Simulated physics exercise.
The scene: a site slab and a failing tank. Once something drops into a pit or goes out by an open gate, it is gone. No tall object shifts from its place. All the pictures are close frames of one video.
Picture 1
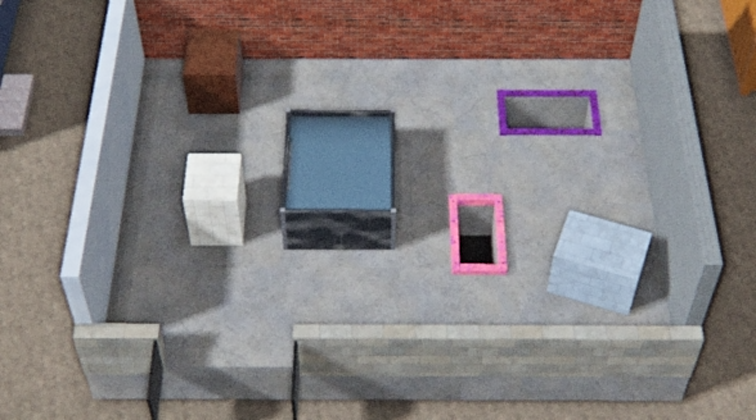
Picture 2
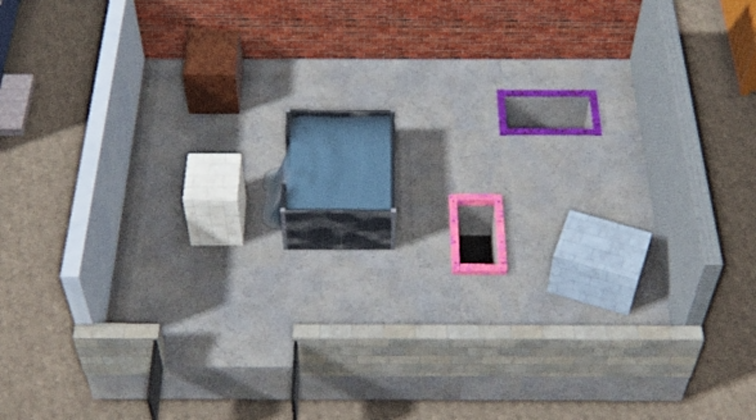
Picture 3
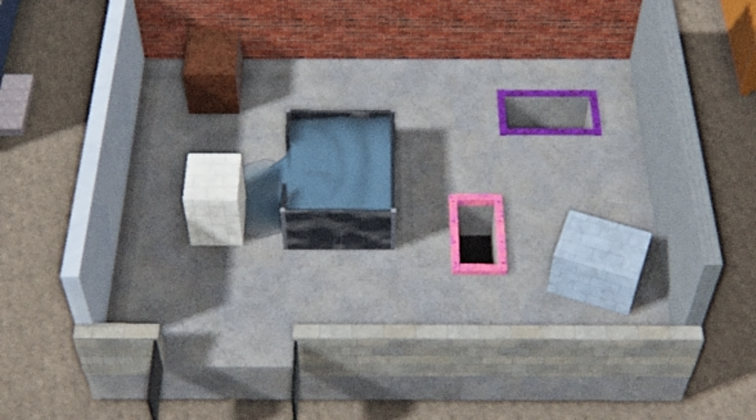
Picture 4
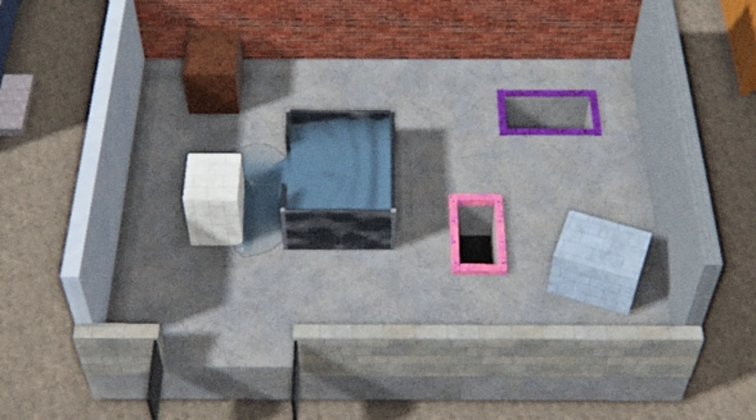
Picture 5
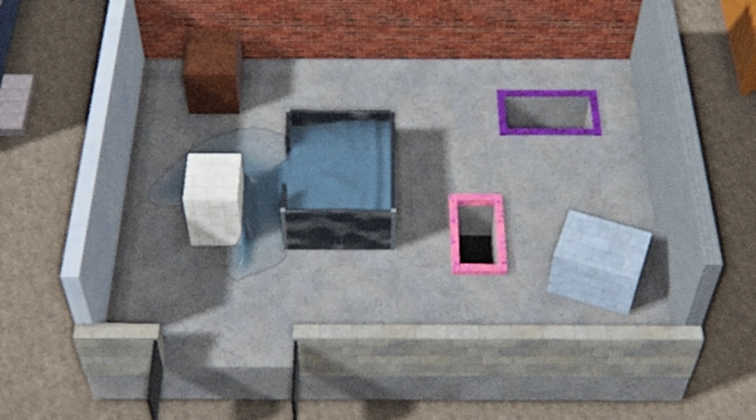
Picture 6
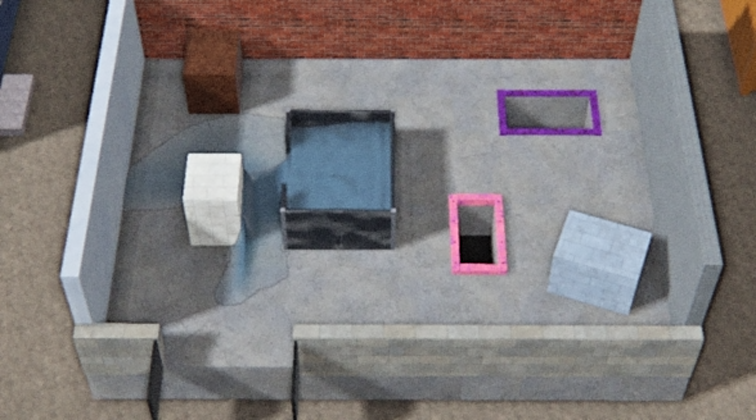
A dark open tank of blue water stood on a walled concrete slab, then water poured from its left side, reached the white block, and spread around it across the floor.
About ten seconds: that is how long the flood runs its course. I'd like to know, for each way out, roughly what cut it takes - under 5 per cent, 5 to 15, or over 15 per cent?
The gate is busy - draining past fifteen per cent. The purple pit is nearly idle - draining beneath five per cent. The pink pit is nearly idle - draining beneath five per cent.
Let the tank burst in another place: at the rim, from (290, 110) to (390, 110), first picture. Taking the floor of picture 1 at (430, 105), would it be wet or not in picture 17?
Lab note: Point logged as inundated.
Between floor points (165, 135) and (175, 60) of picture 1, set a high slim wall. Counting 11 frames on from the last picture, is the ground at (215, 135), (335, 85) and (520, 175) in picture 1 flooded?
In the order given, the spots are swamped, spared and spared.
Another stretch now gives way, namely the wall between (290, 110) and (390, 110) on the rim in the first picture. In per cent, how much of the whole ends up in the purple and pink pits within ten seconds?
Purple 14 %, pink 0 %.
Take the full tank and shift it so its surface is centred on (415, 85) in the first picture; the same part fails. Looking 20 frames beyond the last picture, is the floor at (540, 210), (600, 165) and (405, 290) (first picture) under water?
Spot 1 unwetted, spot 2 unwetted, spot 3 unwetted.
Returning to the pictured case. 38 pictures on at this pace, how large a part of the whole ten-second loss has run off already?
About 60 per cent.
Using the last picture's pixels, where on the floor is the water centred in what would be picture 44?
Close to (281, 197).
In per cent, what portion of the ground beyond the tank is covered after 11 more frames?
Near 35 in a hundred.
A moment on, water covers 25 % of the floor; the gate 1 %, the purple pit 0 %, the pink pit 0 %.
Next, water covers 35 % of the floor; the gate 5 %, the purple pit 0 %, the pink pit 0 %.
Then, water covers 50 % of the floor; the gate 10 %, the purple pit 0 %, the pink pit 0 %.
Later, water covers 75 % of the floor; the gate 18 %, the purple pit 0 %, the pink pit 0 %.
In the end, water covers 95 % of the floor; the gate 30 %, the purple pit 0 %, the pink pit 0 %.
